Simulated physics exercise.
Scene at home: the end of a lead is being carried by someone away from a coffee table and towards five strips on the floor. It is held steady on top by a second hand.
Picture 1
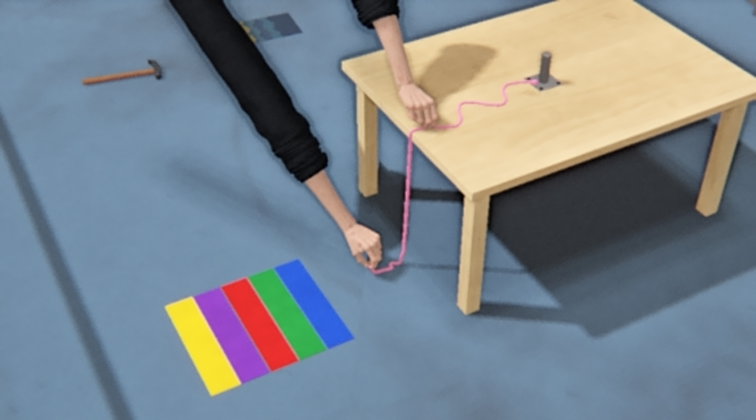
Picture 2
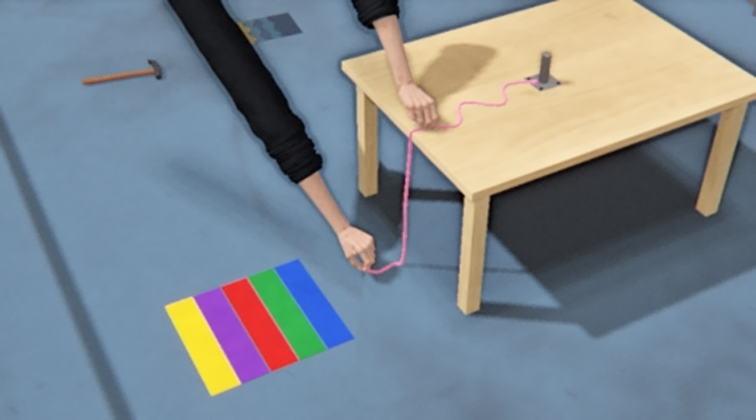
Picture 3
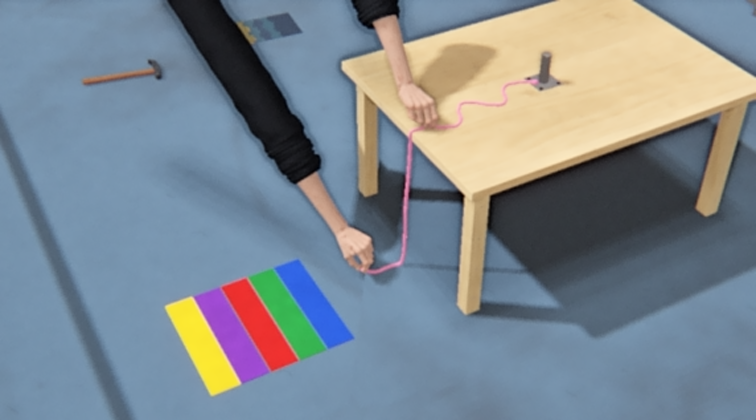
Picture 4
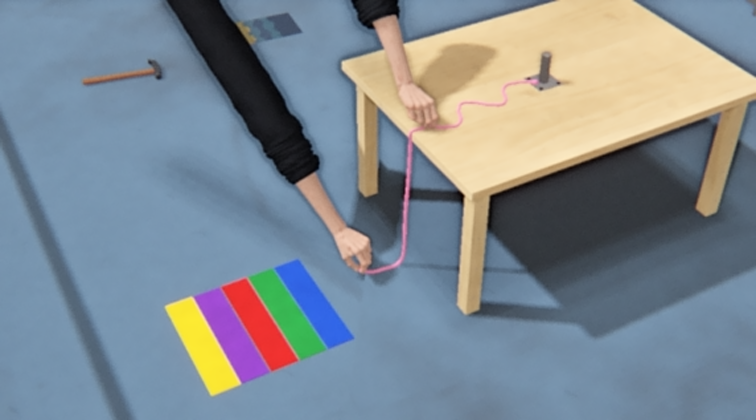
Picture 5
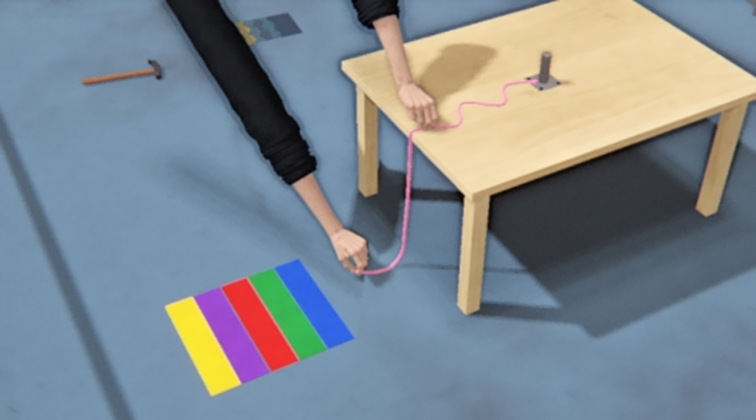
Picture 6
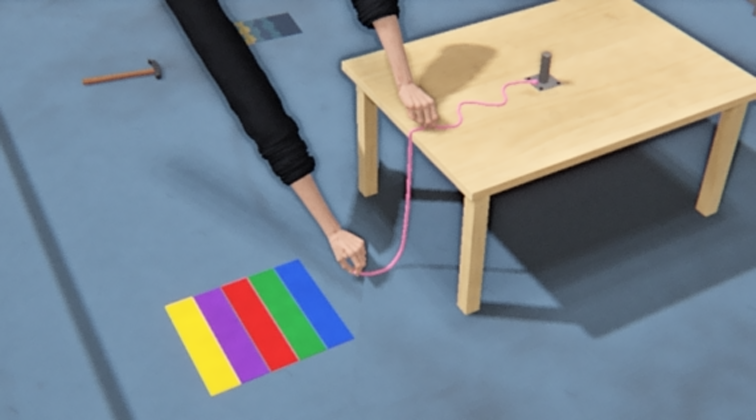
Person in black sleeves drawing the end of a pink cord slightly left from a wooden table, near five coloured floor strips.
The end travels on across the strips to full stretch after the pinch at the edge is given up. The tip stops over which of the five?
Over the purple strip.
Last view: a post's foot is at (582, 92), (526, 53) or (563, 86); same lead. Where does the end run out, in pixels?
Roughly (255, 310), then (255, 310), then (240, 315).
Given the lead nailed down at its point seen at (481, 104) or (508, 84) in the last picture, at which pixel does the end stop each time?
I'd put it around (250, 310) the first time and around (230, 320) the second.
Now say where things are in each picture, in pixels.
End (370, 266); blue (331, 328); green (304, 339); red (275, 350); purple (247, 361); yellow (217, 373), in the first picture.
End (363, 269); lead through (507, 85) (477, 103) (452, 127) (410, 155) (406, 207) (403, 256), in the second picture.
End (362, 269), in the third picture.
End (360, 270); lead through (507, 85) (477, 103) (452, 127) (410, 154) (406, 208) (403, 255), in the fourth picture.
End (356, 271), in the fifth picture.
End (355, 272); lead through (507, 85) (477, 103) (452, 127) (410, 154) (408, 207) (399, 256), in the sixth picture.
A little later, end near (282, 299); over green.
Next, end near (247, 312); over red.
When it is tight, end near (224, 321); over purple. It gets as far as the purple strip.
